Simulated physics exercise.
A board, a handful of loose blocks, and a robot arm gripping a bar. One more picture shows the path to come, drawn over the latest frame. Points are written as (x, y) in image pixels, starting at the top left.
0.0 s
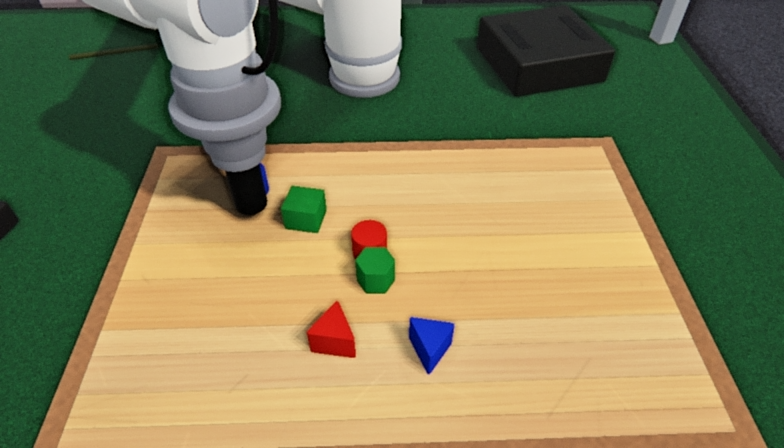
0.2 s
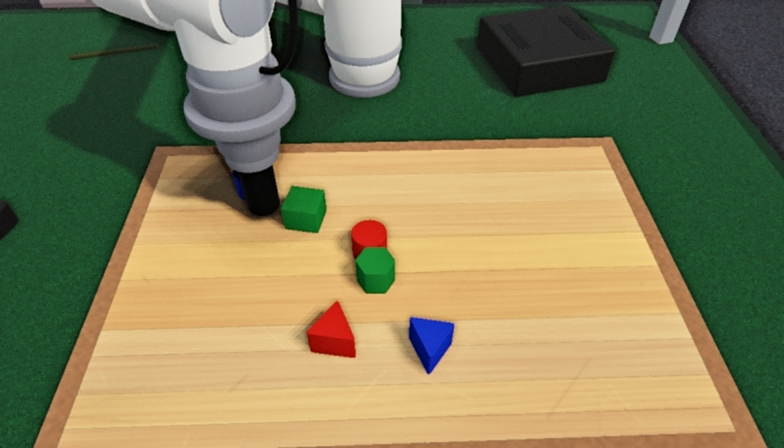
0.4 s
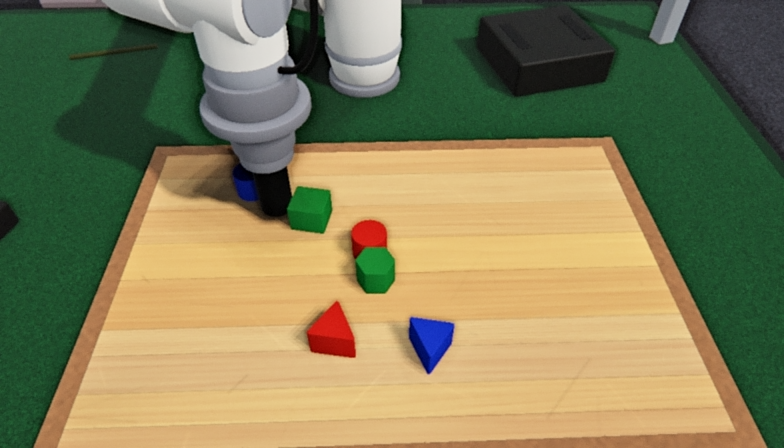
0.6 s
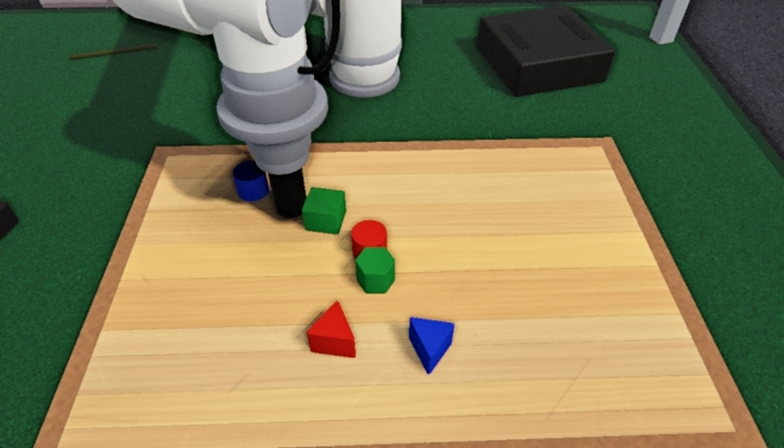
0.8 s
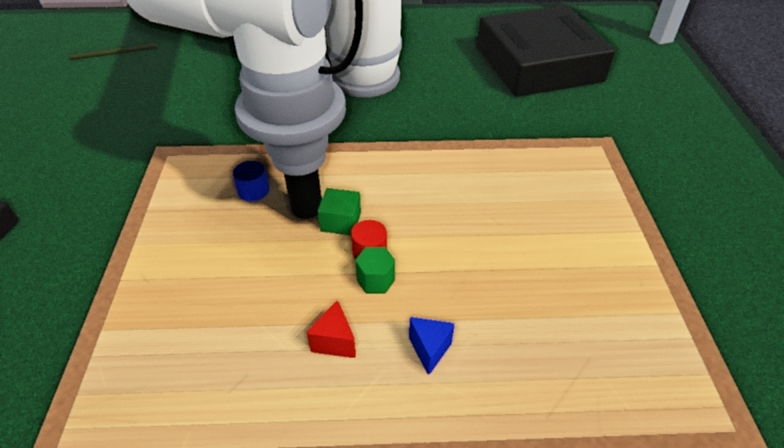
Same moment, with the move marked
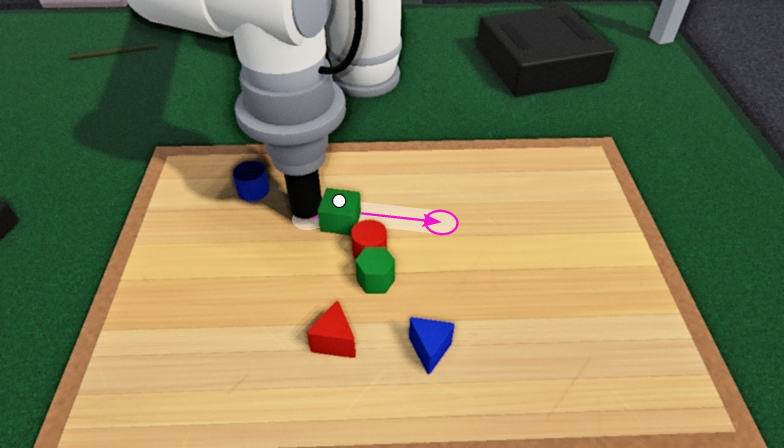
On a wooden board, a robot arm moves a black bar right to the green square block and pushes it rightward.
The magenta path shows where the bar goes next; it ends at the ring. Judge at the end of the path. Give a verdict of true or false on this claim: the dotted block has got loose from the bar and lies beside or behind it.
That claim is false.
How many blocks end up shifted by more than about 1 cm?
Only one of them.
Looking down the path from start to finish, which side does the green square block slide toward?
The green square block goes right.
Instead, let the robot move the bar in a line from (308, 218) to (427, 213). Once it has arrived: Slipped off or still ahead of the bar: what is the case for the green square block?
Still leading.
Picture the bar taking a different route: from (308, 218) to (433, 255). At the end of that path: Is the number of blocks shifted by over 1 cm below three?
It seems not.
The drawn path runs from (308, 218) through (375, 215) to (441, 222); the dot is on the green square block.
The first path, step by step. One third of the way, bar at (352, 203); green square block at (384, 202), turned 25° clockwise.
Two thirds of the way, bar at (398, 208); green square block at (431, 208), turned 30° clockwise.
At the end, bar at (442, 213); green square block at (477, 215), turned 35° clockwise; red round block not moved.
